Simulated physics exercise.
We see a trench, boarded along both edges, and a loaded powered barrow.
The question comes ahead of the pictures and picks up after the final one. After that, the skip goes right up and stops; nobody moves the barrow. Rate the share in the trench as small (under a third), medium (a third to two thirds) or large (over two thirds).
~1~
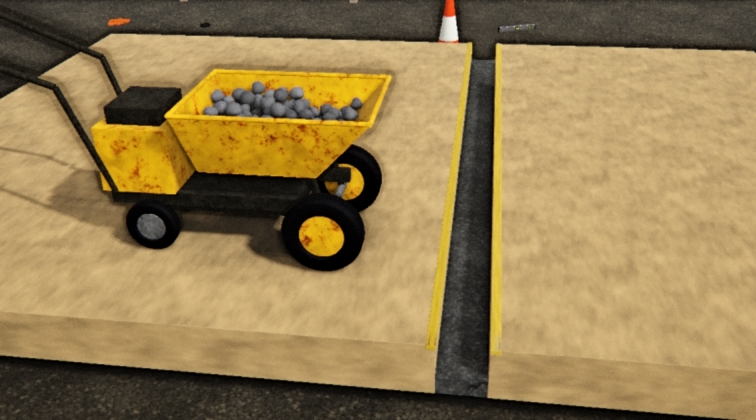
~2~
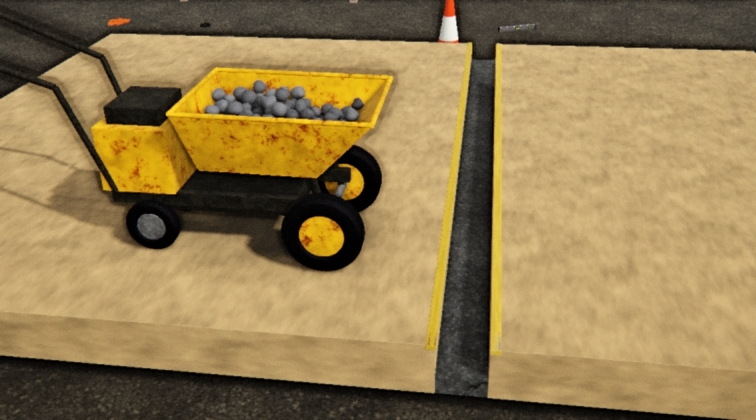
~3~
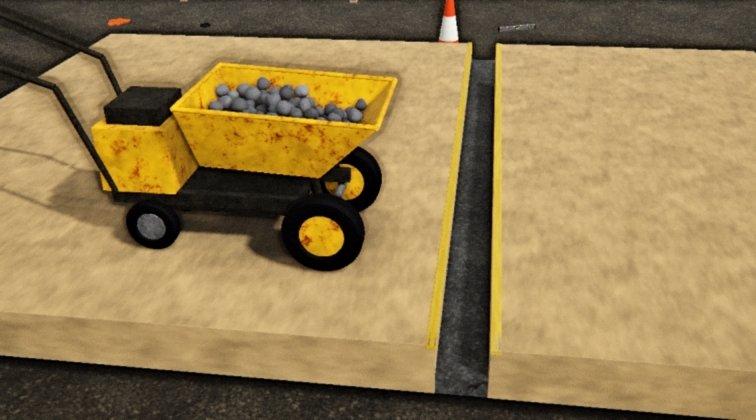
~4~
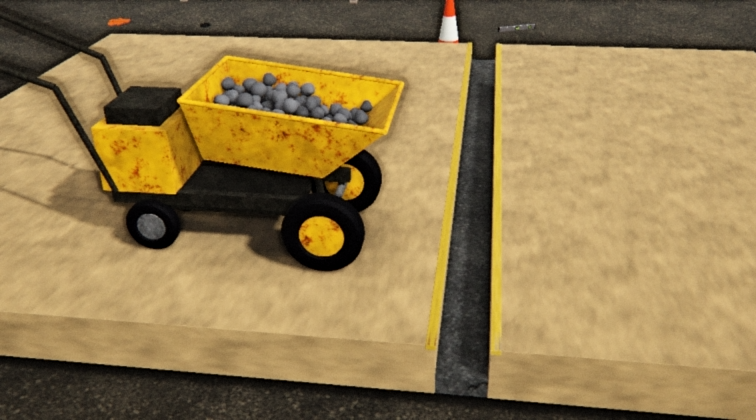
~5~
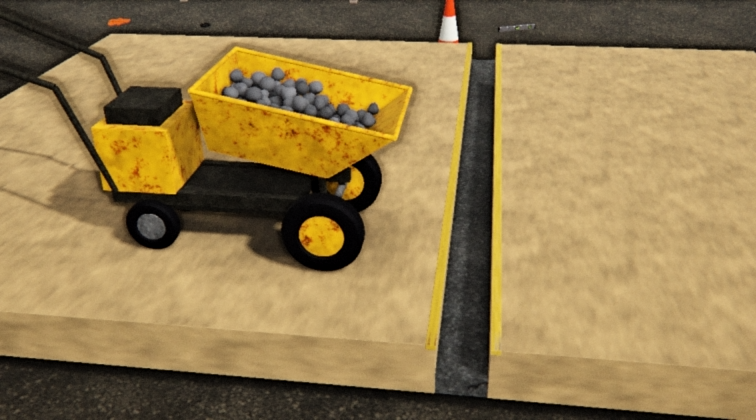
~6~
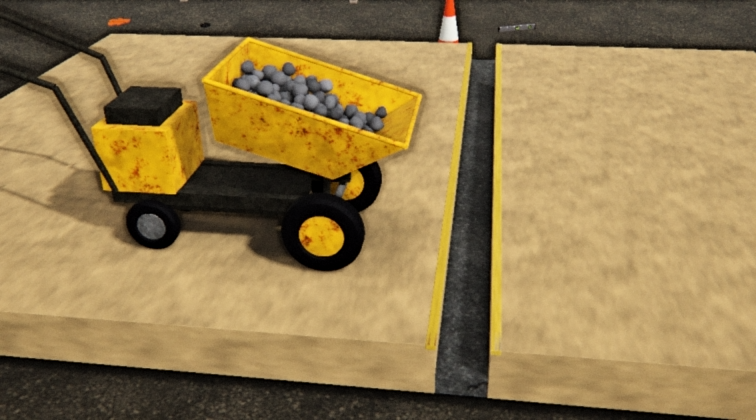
Medium.
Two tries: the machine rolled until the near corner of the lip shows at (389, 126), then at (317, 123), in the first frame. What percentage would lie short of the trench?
First spot 0 per cent, second spot 20 per cent.
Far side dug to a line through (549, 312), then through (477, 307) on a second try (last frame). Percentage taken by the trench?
Lab note: Try one 100 per cent, try two 30 per cent.
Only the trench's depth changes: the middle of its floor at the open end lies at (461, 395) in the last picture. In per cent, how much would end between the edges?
80 per cent, roughly.
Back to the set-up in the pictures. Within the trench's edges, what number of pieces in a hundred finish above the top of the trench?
Estimate: Around 20 %.
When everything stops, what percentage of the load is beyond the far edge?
Around 25 per cent.
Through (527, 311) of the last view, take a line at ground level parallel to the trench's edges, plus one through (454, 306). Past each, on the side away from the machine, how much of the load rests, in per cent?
Estimate: 10 % and 70 %, respectively.
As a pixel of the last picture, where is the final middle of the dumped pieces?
(485, 248).
Soon, skip tipped steeply; all in the skip.
A while on, skip tipped right over; most in the skip; about a quarter in or heaped over the trench; a small part beyond it; a stray few falling.
Towards the end, skip tipped right over; about a quarter in the skip; about half in or heaped over the trench; about a quarter beyond it.
Finally, skip tipped right over; about a quarter in the skip; about half in or heaped over the trench; about a quarter beyond it.
